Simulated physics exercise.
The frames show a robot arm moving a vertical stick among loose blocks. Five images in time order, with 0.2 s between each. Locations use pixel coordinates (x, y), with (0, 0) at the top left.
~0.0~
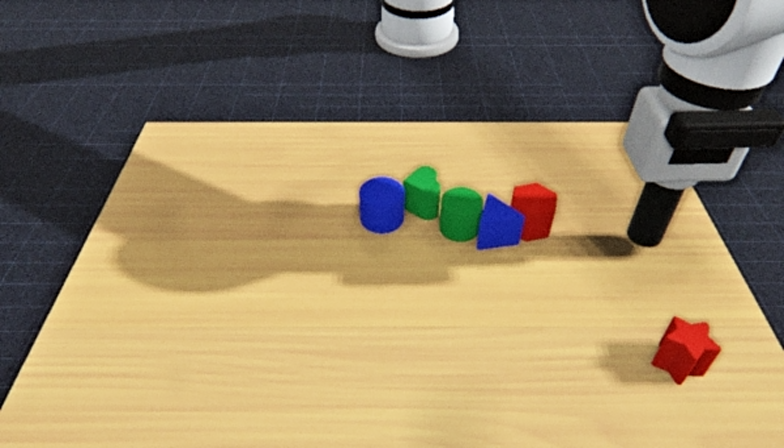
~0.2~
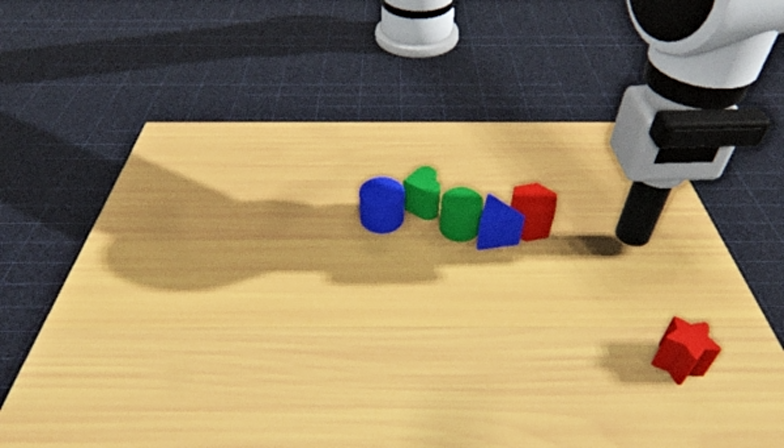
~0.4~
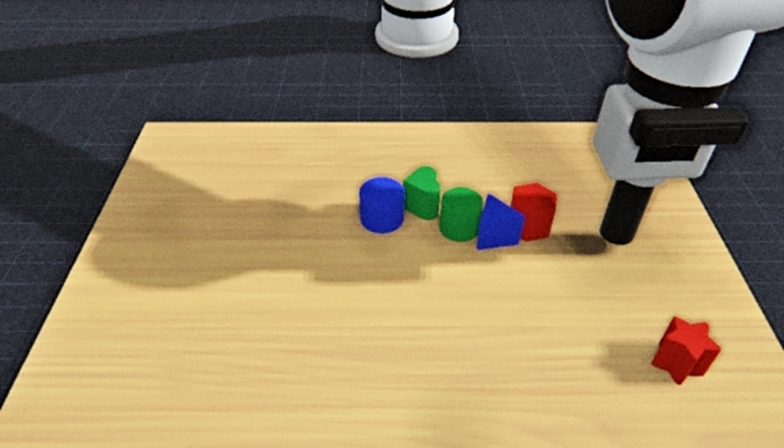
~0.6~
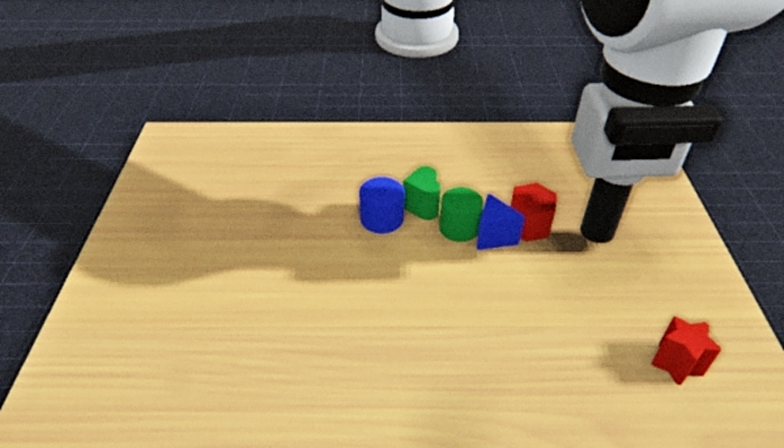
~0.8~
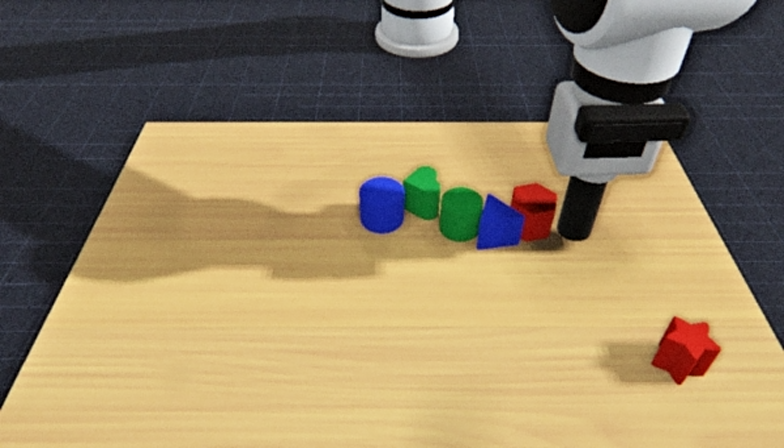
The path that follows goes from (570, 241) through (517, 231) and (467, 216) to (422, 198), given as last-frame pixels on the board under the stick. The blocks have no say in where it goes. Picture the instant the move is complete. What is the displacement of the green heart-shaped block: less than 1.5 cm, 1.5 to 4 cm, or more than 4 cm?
It's set to move 1.5-4 cm.
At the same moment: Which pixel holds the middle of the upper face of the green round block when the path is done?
I expect it at (435, 203).
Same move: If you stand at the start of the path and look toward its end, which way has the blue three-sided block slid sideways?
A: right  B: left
Correct choice: B.
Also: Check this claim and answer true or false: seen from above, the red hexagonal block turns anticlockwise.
Answer: False.
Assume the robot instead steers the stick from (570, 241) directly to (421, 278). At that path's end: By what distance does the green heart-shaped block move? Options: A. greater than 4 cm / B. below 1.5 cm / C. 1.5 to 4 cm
The answer is C.
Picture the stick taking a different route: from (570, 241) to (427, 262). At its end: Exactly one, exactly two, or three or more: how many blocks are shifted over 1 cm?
The push will move three blocks or more.
What follows on the original path. One third of the way, stick at (518, 220); blue three-sided block at (495, 211); red hexagonal block at (499, 180), turned 50° clockwise.
Two thirds of the way, stick at (467, 205); green heart-shaped block at (419, 177), turned 15° clockwise; green round block at (440, 202); blue three-sided block at (484, 218); red hexagonal block at (479, 165), turned 95° clockwise.
At the end, stick at (423, 187); green heart-shaped block at (394, 169); green round block at (435, 203); blue three-sided block at (484, 218); red hexagonal block at (478, 164), turned 105° clockwise.
